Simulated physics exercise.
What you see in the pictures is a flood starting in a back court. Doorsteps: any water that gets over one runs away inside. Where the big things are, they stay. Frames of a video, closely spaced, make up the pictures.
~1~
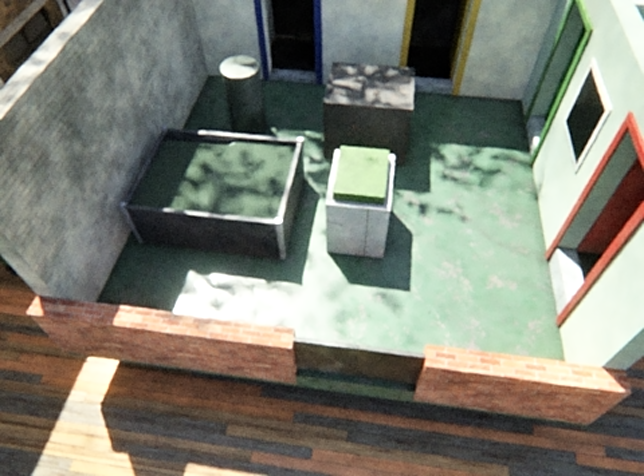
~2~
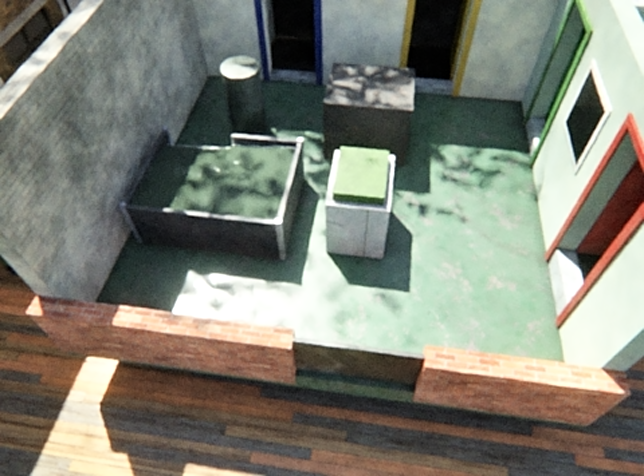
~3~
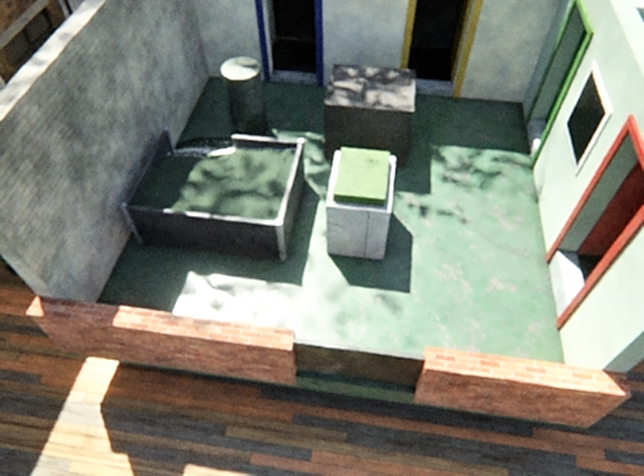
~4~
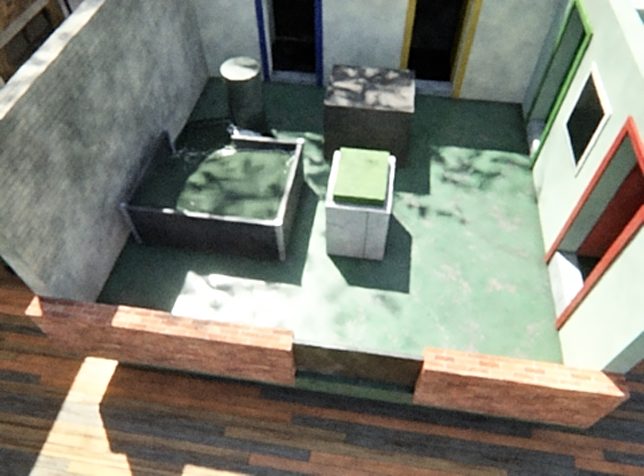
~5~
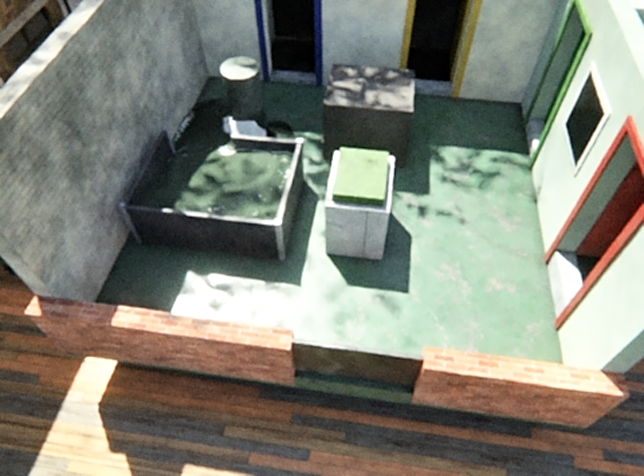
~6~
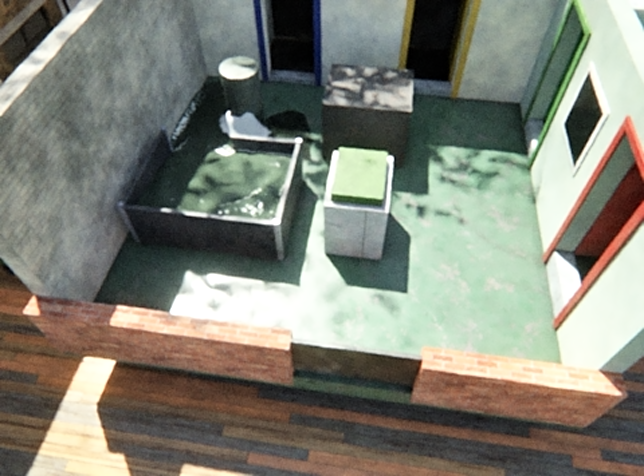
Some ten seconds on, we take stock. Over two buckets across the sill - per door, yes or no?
Green door no, red door no, yellow door no, blue door yes.
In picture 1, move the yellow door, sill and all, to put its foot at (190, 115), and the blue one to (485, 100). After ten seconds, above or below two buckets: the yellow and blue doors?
Here the yellow door tops the limit while the blue door tops the limit.
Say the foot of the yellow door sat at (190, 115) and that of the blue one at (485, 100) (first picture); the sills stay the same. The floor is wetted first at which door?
It's the one in yellow, I'd say.
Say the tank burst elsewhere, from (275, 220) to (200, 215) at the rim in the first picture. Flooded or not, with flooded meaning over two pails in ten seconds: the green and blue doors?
In that case the green door undershoots, while the blue door undershoots.
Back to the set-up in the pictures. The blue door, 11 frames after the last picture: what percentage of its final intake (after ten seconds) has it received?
About 5 per cent.
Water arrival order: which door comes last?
Answer - the red-painted one.
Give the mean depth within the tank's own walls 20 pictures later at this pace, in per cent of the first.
Near 34 in a hundred.
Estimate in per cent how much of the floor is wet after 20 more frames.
I reckon 50 per cent or so.
A moment on, water covers 20 % of the floor; the green door not reached, the red door not reached, the yellow door not reached, the blue door wet at the sill, nothing in.
Next, water covers 30 % of the floor; the green door not reached, the red door not reached, the yellow door wet at the sill, nothing in, the blue door under two buckets in.
Then, water covers 50 % of the floor; the green door wet at the sill, nothing in, the red door not reached, the yellow door wet at the sill, nothing in, the blue door over two buckets in.
Later, water covers 80 % of the floor; the green door under two buckets in, the red door wet at the sill, nothing in, the yellow door wet at the sill, nothing in, the blue door over two buckets in.
In the end, water covers 95 % of the floor; the green door under two buckets in, the red door wet at the sill, nothing in, the yellow door wet at the sill, nothing in, the blue door over two buckets in.
